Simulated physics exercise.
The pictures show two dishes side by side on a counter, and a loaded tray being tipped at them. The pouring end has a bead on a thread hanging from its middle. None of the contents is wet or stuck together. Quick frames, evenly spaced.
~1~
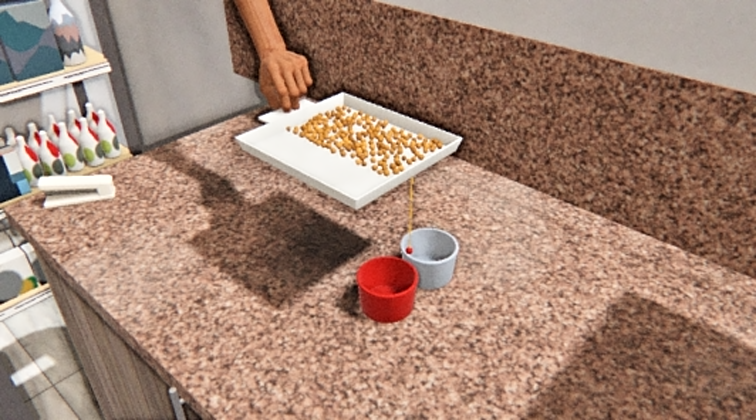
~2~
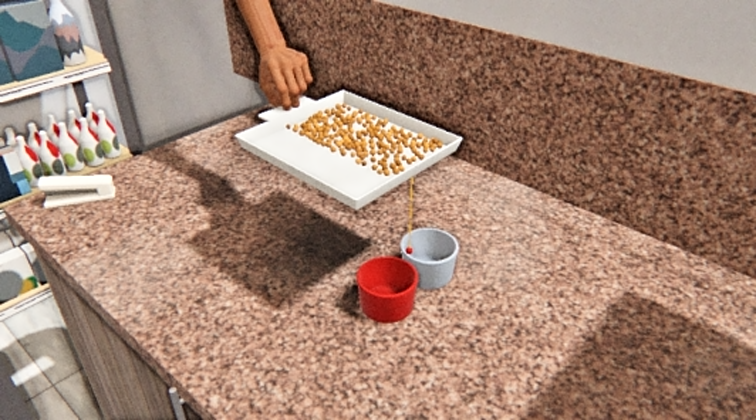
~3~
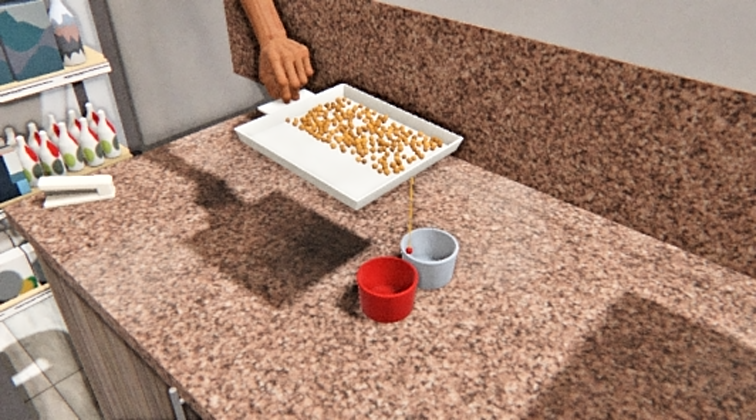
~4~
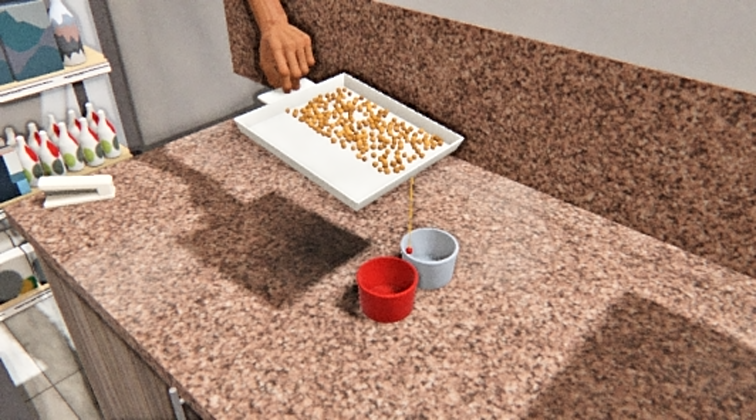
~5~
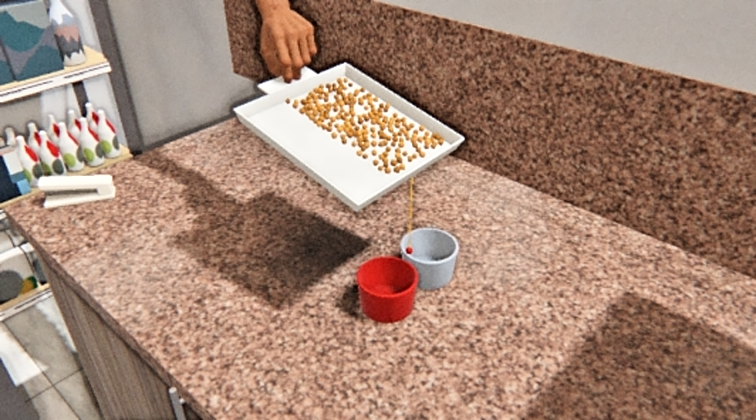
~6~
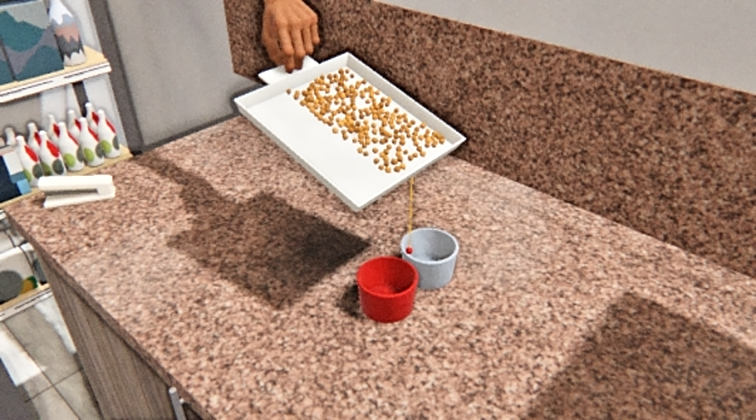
White tray of small golden-brown balls slowly tilting as a hand raises its handle end above red and grey dishes.
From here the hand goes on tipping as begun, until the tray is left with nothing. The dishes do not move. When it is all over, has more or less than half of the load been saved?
Looks like most of the load ends up spilled, you see.
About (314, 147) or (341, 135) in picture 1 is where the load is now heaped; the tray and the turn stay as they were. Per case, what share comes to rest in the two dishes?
Estimates in order: 10 percent, 10 percent.
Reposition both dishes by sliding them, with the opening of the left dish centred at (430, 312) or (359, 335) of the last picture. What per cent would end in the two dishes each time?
First placement: Some 40 %; second placement: Some 40 %.
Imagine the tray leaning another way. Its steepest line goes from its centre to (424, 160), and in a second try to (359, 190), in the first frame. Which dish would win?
Well, at the first place the right-side one, and at the second the left-side one.
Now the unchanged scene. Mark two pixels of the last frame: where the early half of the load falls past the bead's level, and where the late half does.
The first part passes (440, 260); everything after passes (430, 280).
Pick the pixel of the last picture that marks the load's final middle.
The centre ends up roughly at (436, 319).
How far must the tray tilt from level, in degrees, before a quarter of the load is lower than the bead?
About 115 degrees.
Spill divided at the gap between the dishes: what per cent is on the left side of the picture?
Near 20 in a hundred.
Shortly afterwards, tray tipped steeply; the whole lot on the tray.
Next, tray tipped past a quarter turn; all but a few on the tray; only a few in the left dish; a little outside both; only a few in the air.
Some moments later, tray tipped past a quarter turn; a little in the left dish; only a few in the right dish; all but a few outside both.
In the end, tray tipped past a quarter turn; a little in the left dish; only a few in the right dish; all but a few outside both.
